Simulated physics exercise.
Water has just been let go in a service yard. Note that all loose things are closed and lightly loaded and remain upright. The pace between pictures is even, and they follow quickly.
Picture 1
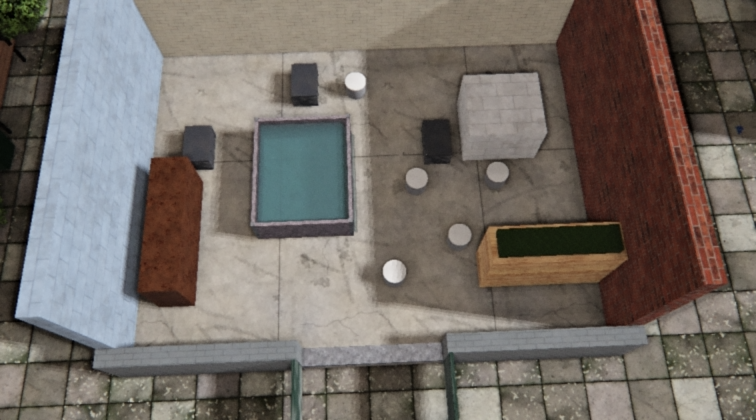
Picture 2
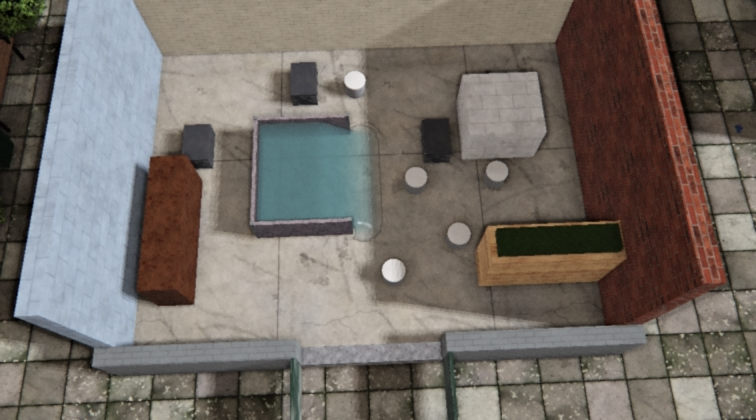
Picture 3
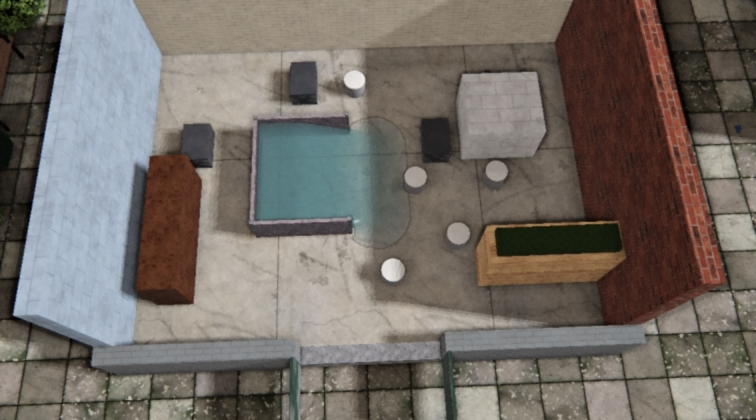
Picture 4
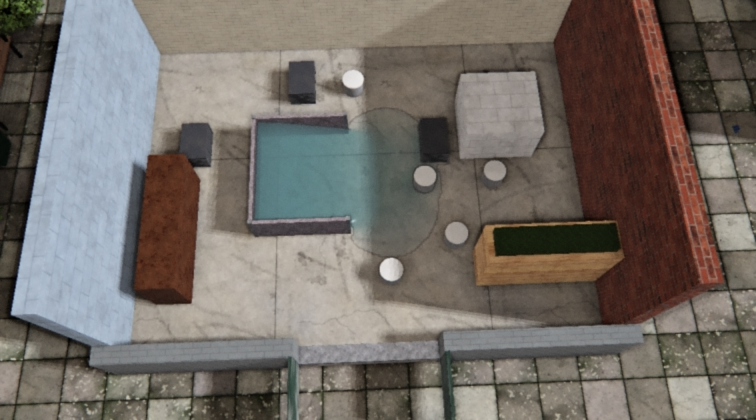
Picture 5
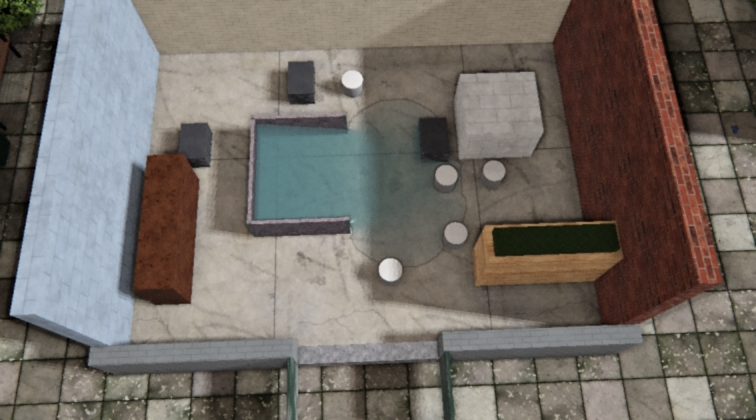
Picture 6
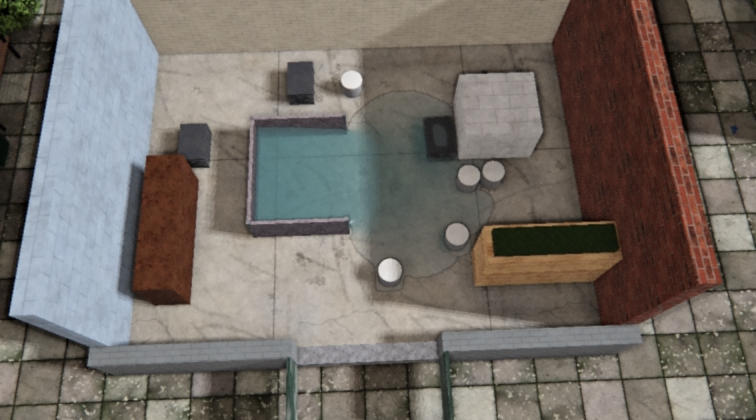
Water spreads rightward from an open-sided pool, pushing a white pail and nudging a dark crate.
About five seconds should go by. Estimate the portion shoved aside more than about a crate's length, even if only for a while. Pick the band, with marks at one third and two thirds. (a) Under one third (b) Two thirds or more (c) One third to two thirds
The answer is c.
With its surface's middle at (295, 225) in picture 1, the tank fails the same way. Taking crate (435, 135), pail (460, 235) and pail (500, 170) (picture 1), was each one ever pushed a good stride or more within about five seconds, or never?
As listed: Under that, shifted that much, moved that far.
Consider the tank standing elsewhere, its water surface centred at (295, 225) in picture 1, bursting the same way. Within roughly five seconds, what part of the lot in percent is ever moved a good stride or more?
It works out near 50 %.
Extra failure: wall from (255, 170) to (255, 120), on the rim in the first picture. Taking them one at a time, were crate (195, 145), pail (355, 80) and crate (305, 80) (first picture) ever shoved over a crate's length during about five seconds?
Well, in order they come out as beyond that mark, under that mark and under that mark.
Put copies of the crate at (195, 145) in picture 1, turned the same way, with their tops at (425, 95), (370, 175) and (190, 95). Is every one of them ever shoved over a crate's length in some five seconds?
Copy by copy, in order: Relocated, relocated, largely stays.
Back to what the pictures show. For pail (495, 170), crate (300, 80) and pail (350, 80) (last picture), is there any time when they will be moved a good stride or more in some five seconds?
Sequence check gives past that mark, next below that mark, finally below that mark.
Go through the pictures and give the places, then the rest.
A pail at (417, 178) rests on the ground; a crate at (437, 137), on the bottom; 0 of 8 have shifted, in the first frame.
A pail at (416, 177), on the bottom; a crate at (437, 136), on the bottom; 0 of 8 have shifted, in the second frame.
A pail at (416, 177), on the bottom; a crate at (436, 136) rests on the ground; 0 of 8 have shifted, in the third frame.
A pail at (425, 176), on the bottom, close to its start; a crate at (435, 135), on the bottom; 1 of 8 have shifted, in the fourth frame.
A pail at (447, 175) rests on the ground, a stride from its start; a crate at (435, 135), on the bottom; 1 of 8 have shifted, in the fifth frame.
A pail at (469, 175) rests on the ground, a stride from its start; a crate at (440, 135) rests on the ground, close to its start; 2 of 8 have shifted, in the sixth frame.
A moment on, 2 of 8 are well off their spots; 1 afloat.
Next, 3 of 8 are well off their spots; 3 afloat.
Later, 3 of 8 are well off their spots; 3 afloat.
In the end, 3 of 8 are well off their spots, and 3 have been at some point; 3 afloat.
